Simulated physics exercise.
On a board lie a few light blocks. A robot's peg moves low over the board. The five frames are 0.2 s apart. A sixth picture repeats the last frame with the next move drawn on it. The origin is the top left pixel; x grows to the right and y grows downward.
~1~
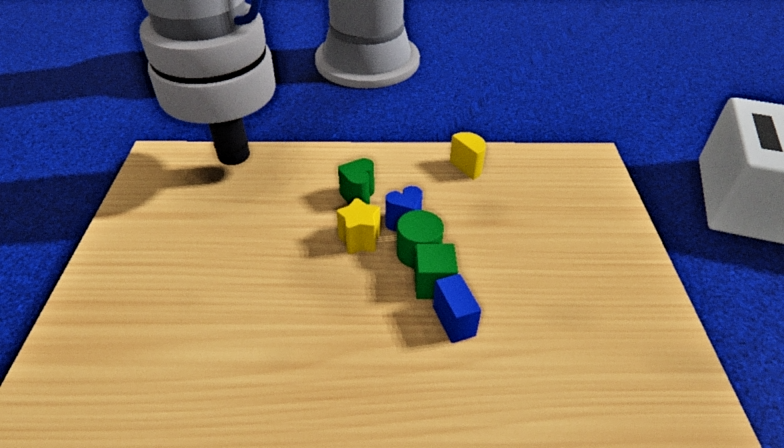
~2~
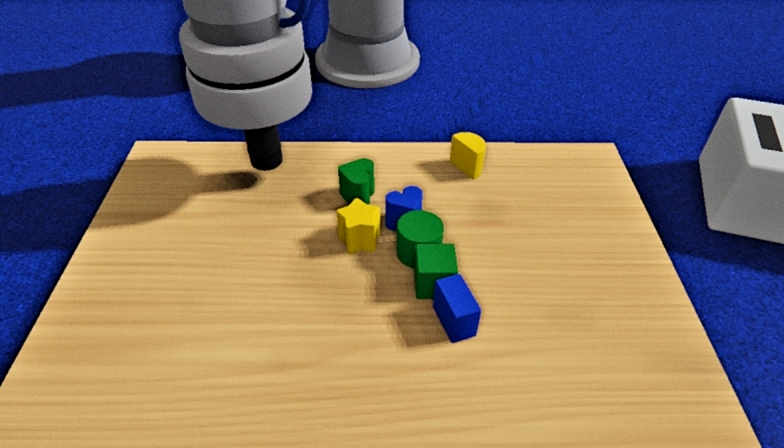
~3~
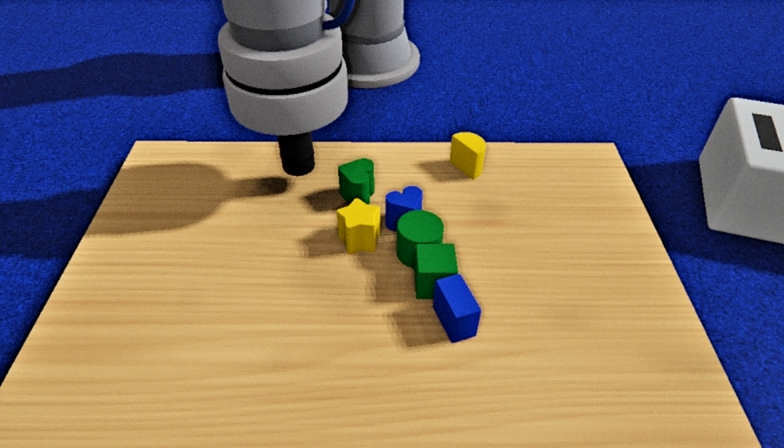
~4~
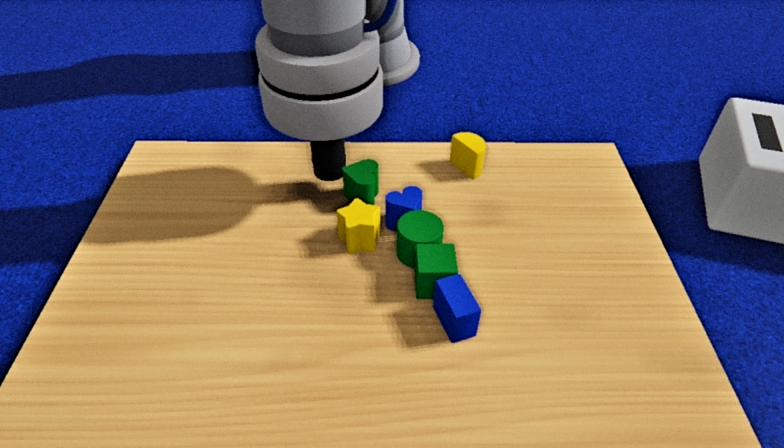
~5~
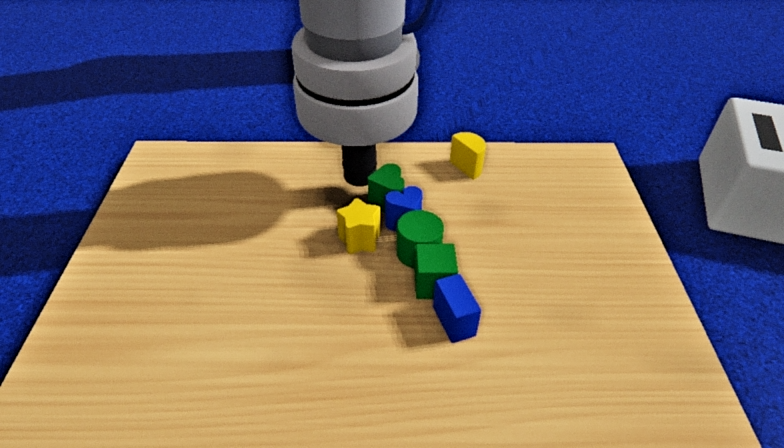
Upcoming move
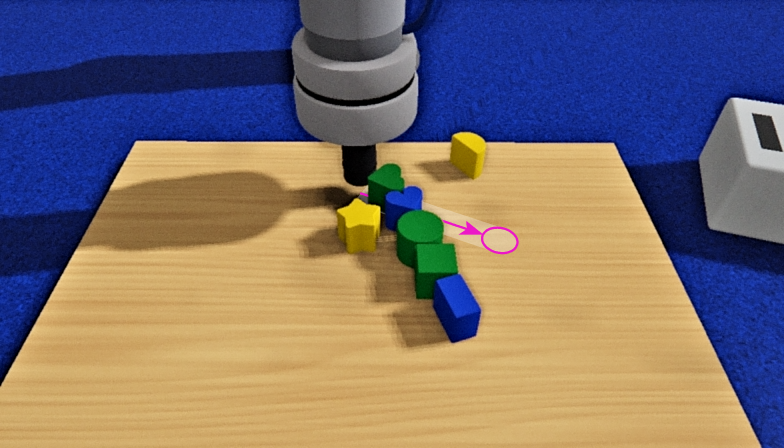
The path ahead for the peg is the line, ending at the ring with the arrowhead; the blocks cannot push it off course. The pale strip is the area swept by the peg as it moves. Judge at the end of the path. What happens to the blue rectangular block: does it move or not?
It is carried off its spot.
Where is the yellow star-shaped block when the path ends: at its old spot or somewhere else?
That block remains where it is.
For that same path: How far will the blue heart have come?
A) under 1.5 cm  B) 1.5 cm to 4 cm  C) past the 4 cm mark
Answer: C.
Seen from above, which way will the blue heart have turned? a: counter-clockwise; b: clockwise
(b)
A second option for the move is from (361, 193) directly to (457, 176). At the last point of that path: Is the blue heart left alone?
No, it doesn't check out.
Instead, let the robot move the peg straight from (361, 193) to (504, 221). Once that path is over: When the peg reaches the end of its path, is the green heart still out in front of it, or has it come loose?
It is still there in front.
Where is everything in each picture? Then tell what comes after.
Tip of the peg (234, 157), middles of tops, yellow star-shaped block (359, 213), green heart (357, 170), blue heart (406, 196), green circle (421, 225), blue rectangular block (458, 294), in the first frame.
Peg (267, 162), nothing pushed, in the second frame.
Peg (299, 167), nothing pushed, in the third frame.
Peg (330, 172), green heart (362, 171), in the fourth frame.
Peg (360, 177), yellow star-shaped block (359, 213), green heart (388, 176), blue heart (406, 196), green circle (421, 225), blue rectangular block (458, 294), in the fifth frame.
The line goes in a line from (361, 193) to (500, 240).
What follows on the original path. One third of the way, peg (406, 192); green heart (439, 179), turned 45° anticlockwise; blue heart (428, 203), turned 45° clockwise; green circle (424, 232).
Two thirds of the way, peg (454, 208); green heart (476, 182), turned 85° anticlockwise; blue heart (457, 224), turned 110° clockwise; green circle (427, 242); blue rectangular block (467, 308).
At the end, peg (503, 224); yellow star-shaped block unmoved; green heart (481, 182), turned 100° anticlockwise; blue heart (464, 228), turned 150° clockwise; green circle (427, 242); blue rectangular block (467, 308).
